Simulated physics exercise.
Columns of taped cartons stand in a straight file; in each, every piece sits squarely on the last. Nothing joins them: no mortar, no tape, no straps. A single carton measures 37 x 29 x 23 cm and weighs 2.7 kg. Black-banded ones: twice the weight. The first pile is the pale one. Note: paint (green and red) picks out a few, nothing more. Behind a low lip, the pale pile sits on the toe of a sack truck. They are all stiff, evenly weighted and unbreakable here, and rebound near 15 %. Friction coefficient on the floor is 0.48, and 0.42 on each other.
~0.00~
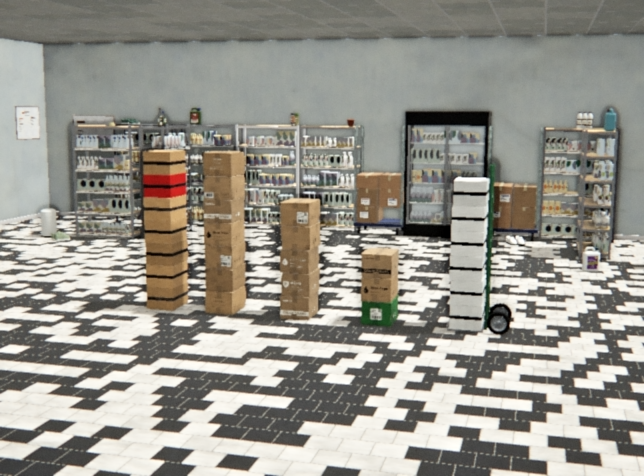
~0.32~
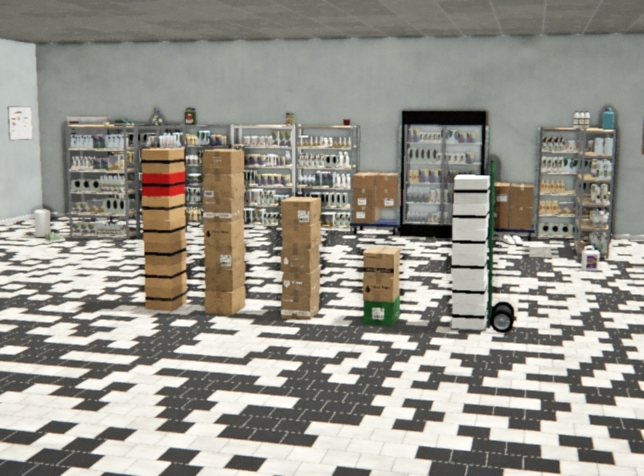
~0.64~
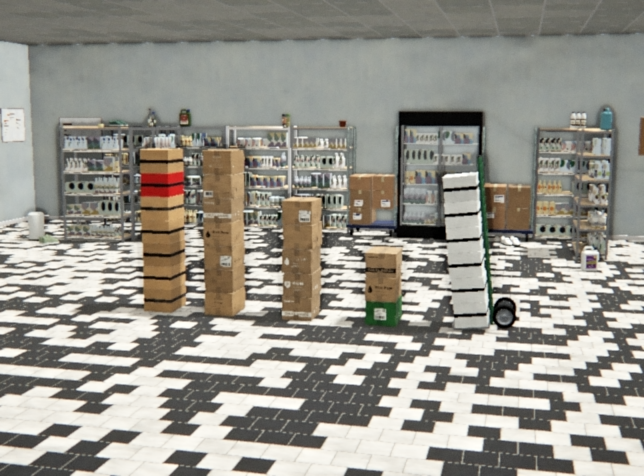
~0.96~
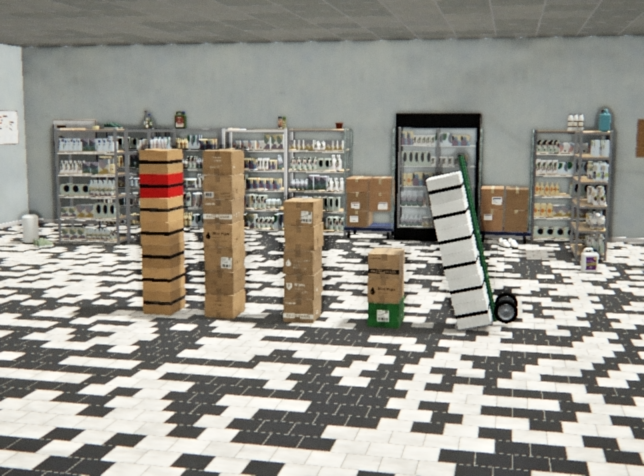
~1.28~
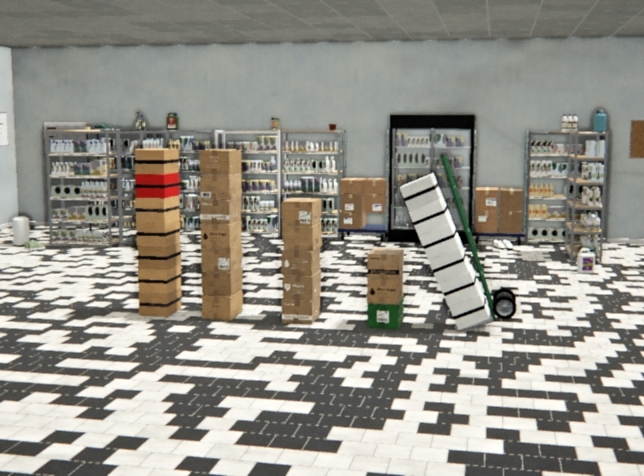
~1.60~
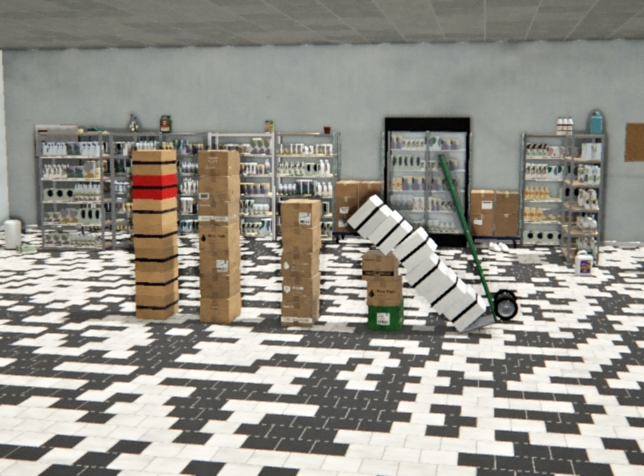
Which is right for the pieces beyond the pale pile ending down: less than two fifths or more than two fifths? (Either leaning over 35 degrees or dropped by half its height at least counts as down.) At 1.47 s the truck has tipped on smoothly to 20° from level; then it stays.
Bet the pieces left down will number below two in five.
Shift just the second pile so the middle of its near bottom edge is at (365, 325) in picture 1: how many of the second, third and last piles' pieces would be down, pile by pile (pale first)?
Second 1, third 4, last 0 down.
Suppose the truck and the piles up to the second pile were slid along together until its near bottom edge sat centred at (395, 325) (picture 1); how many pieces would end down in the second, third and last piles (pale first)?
Counts down - second: 2; third: 4; last: 0.
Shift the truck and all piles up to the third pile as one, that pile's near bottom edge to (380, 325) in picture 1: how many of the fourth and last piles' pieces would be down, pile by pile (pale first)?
In that case fourth pile 0 and last pile 0.
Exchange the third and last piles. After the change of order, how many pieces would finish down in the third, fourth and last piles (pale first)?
Pile by pile, you'd see third at 0, fourth at 0 and last at 0 down.
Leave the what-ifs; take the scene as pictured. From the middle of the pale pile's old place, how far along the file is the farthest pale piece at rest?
Some 140 centimetres along the file.
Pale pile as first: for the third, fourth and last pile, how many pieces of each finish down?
From the third pile 4, from the fourth pile 0 and from the last pile 0.
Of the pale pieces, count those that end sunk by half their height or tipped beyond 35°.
Count: 6.
After 1.80 s, 6 of the pale pile down; none of the 22 other cartons down, 3 disturbed.
After 2.40 s, 6 of the pale pile down; none of the 22 other cartons down, 8 disturbed; green carton shifted 34 mm.
After 3.56 s, 6 of the pale pile down; 4 of the 22 other cartons down; green carton shifted 34 mm.
At rest (4.2 s), 6 of the pale pile down; 4 of the 22 other cartons down; red carton shifted 33 mm; green carton shifted 34 mm. That is 18 per cent. As the last picture would show them, middles, red carton near (152, 186), green carton near (382, 314).
